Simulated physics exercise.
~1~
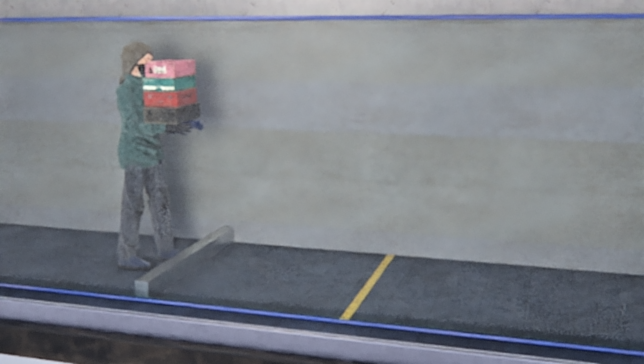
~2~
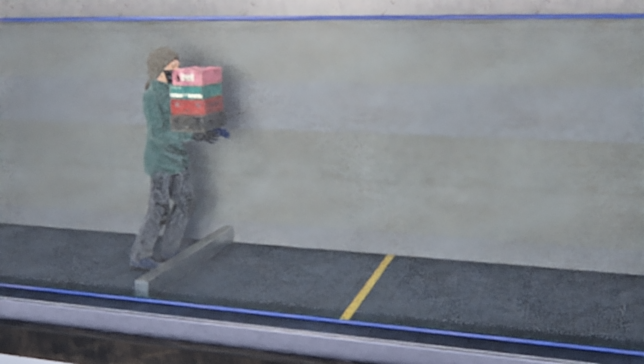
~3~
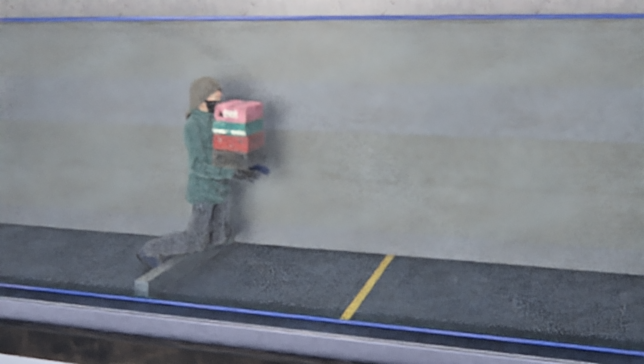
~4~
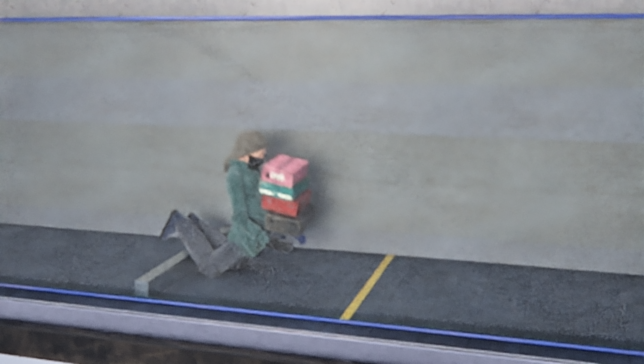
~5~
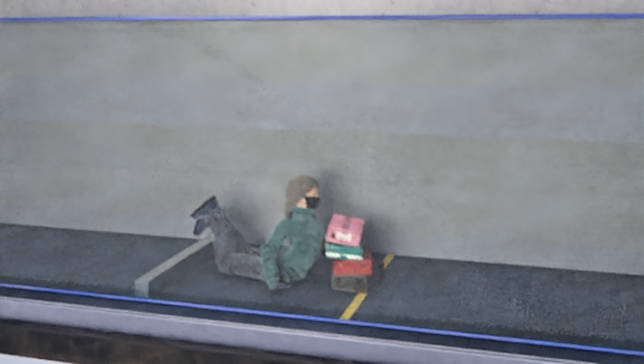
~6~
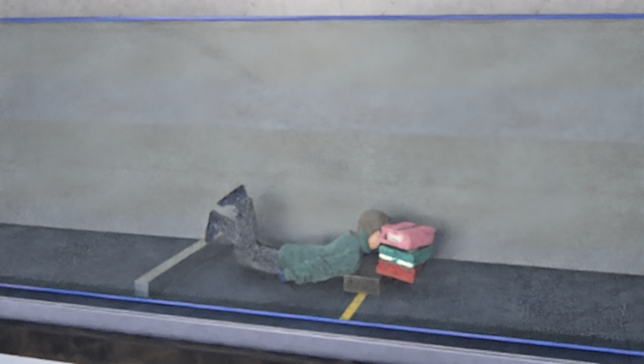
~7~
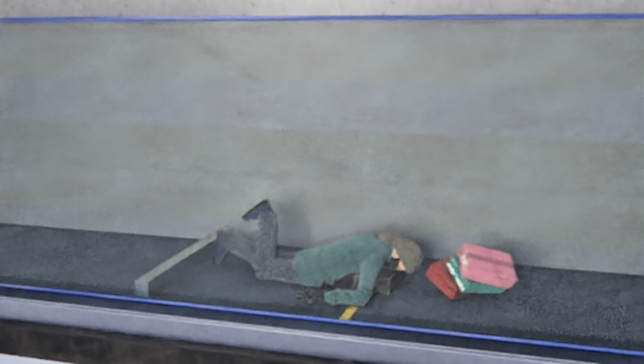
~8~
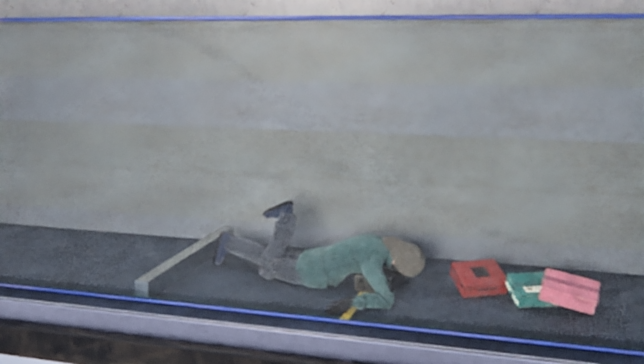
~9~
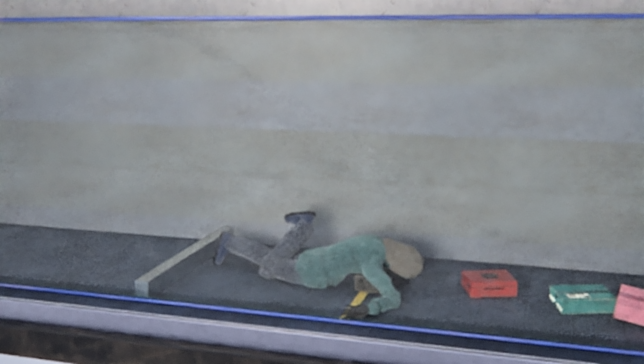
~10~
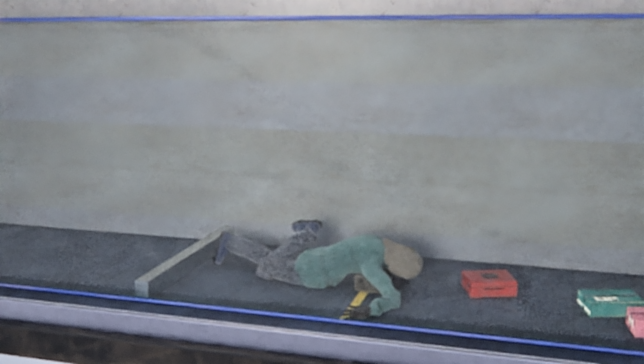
A person in a green jacket carried a stack of boxes to the right, tripped over a low rail and fell flat, sending the pink, green and red boxes sliding ahead, and ended up lying with their head past the yellow line.
